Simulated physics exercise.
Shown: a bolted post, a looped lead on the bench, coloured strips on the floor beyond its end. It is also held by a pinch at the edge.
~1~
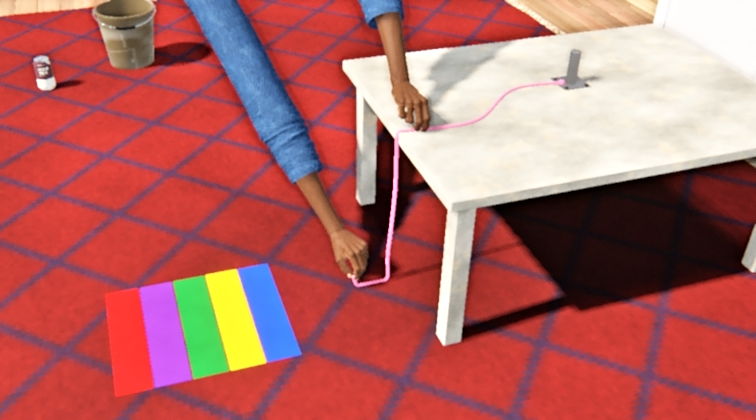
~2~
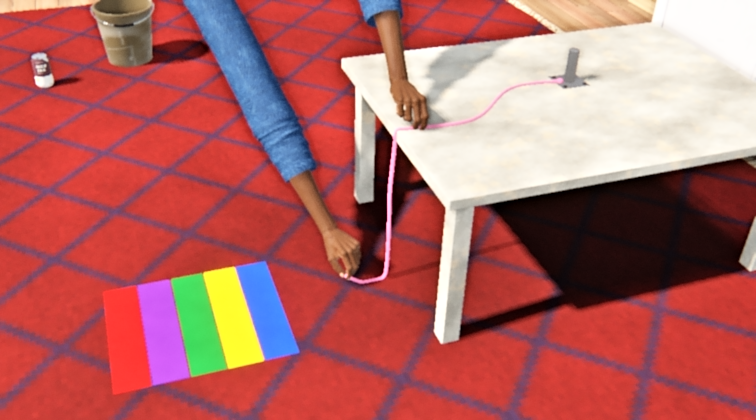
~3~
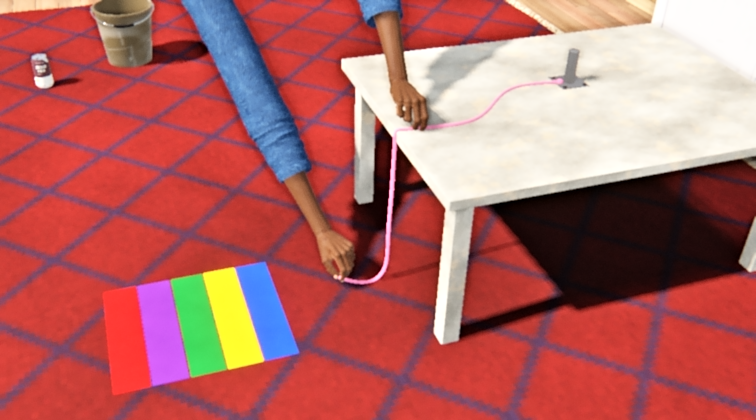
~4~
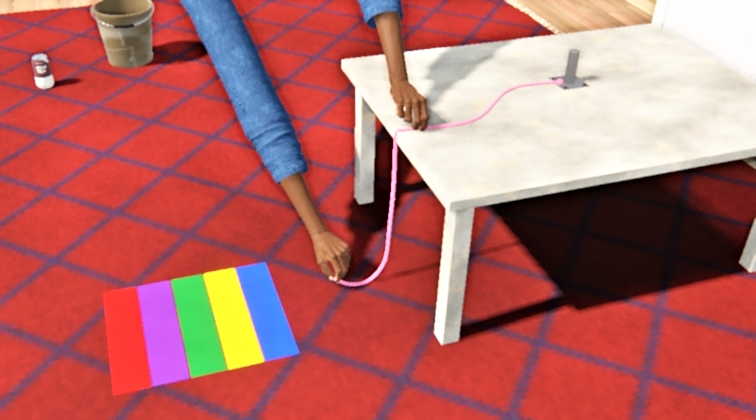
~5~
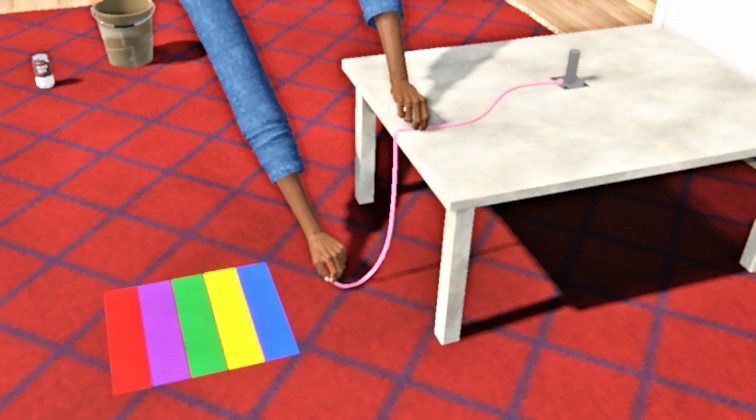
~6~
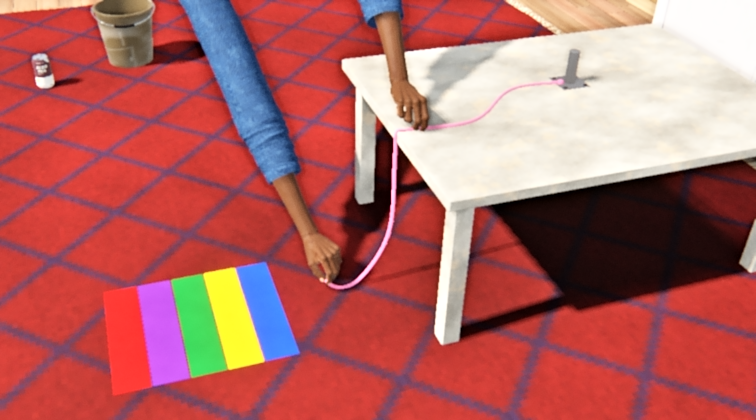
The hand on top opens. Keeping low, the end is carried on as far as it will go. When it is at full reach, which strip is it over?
It is over the yellow strip.
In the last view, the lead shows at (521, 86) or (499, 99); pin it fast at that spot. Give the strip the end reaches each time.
One at a time: Yellow and yellow.
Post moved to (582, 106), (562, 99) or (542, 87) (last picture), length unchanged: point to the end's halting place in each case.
Roughly (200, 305), (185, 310) and (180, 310), try by try.
Early on, end near (300, 286); short of the strips.
Midway, end near (256, 295); over blue.
At the end of the slack, end near (229, 300); over yellow. It gets as far as the yellow strip.
